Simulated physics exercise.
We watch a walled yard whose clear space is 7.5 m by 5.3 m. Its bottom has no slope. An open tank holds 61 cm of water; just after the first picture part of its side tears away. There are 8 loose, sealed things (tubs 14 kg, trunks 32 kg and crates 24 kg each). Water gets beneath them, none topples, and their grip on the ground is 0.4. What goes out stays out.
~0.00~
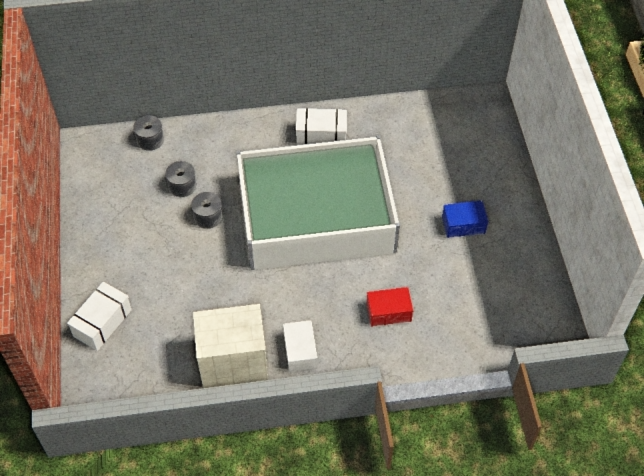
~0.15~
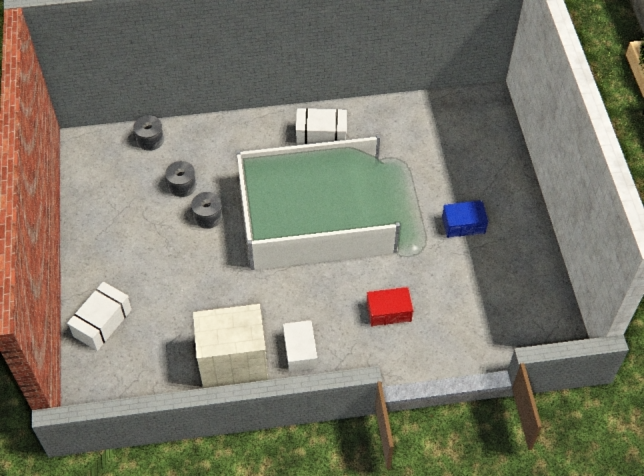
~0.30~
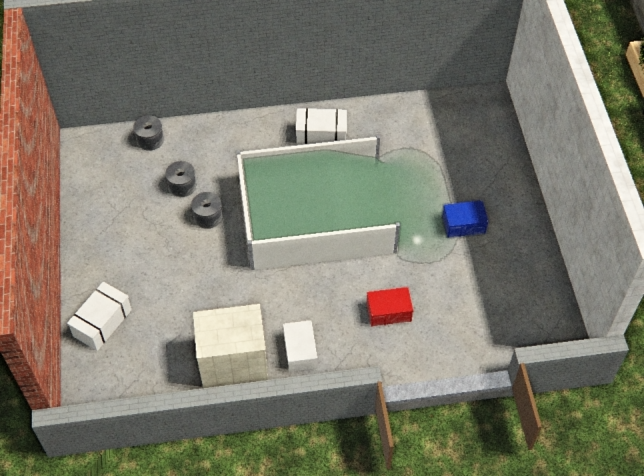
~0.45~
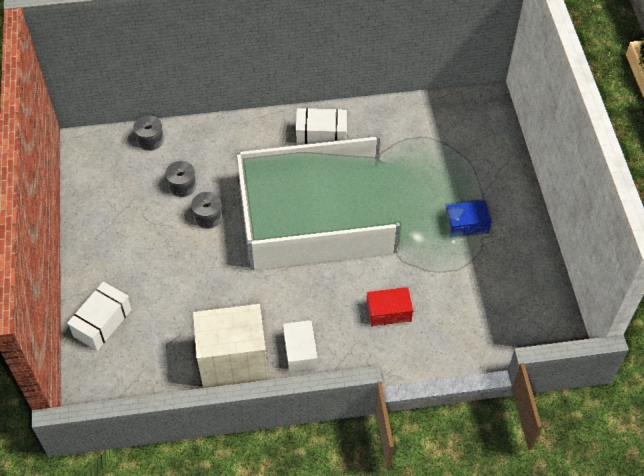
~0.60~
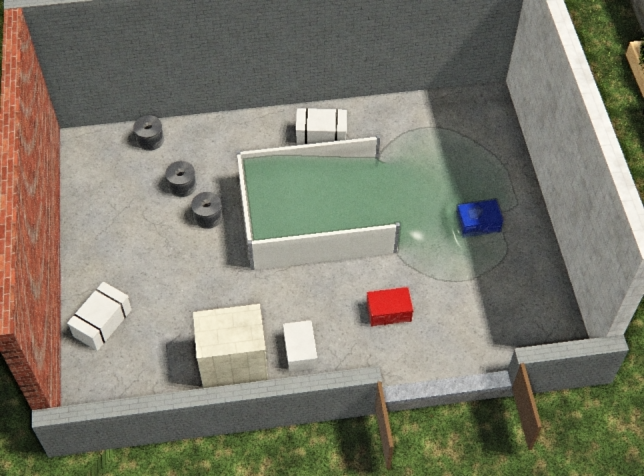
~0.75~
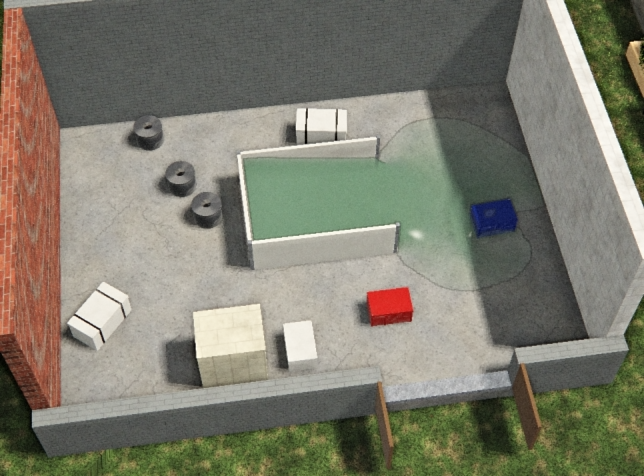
Green water spreading from the open right side of a tank in a walled yard, pushing a blue crate to the right.
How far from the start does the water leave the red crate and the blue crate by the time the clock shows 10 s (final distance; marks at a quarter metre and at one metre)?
The red crate barely shifts, the blue crate ends far away.
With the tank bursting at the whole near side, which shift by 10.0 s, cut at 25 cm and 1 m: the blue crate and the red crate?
In that case the blue crate barely shifts, the red crate gets carried off.
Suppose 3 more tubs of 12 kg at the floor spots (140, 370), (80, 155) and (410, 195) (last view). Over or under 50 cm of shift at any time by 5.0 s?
In turn: Short of it, short of it, more.
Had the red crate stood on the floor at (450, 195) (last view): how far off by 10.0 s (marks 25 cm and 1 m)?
It ends far away.
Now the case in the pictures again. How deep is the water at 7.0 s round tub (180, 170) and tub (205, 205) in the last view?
Roughly 1 and 1 cm.
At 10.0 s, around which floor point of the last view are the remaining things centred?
At about (234, 267).
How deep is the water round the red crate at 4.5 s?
Roughly 4 cm.
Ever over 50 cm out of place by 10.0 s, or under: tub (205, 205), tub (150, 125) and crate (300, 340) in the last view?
In that order: Less, over, under.
After 2.0 s the red crate is near (390, 301), 0.0 m from its start, aground; the blue crate is near (549, 249), 1.3 m from its start, afloat; 0 of 8 are out; 1 afloat.
After 4.5 s the red crate is near (390, 301), 0.0 m from its start, aground; the blue crate is near (412, 381), 2.9 m from its start, aground; 0 of 8 are out; 0 afloat.
After 7.0 s the red crate is near (390, 301), 0.0 m from its start, aground; the blue crate is near (405, 383), 3.0 m from its start, aground; 0 of 8 are out; 0 afloat.
After 10.0 s the red crate is near (390, 301), 0.0 m from its start, aground; the blue crate is near (405, 383), 3.0 m from its start, aground; 0 of 8 are out; 0 afloat.
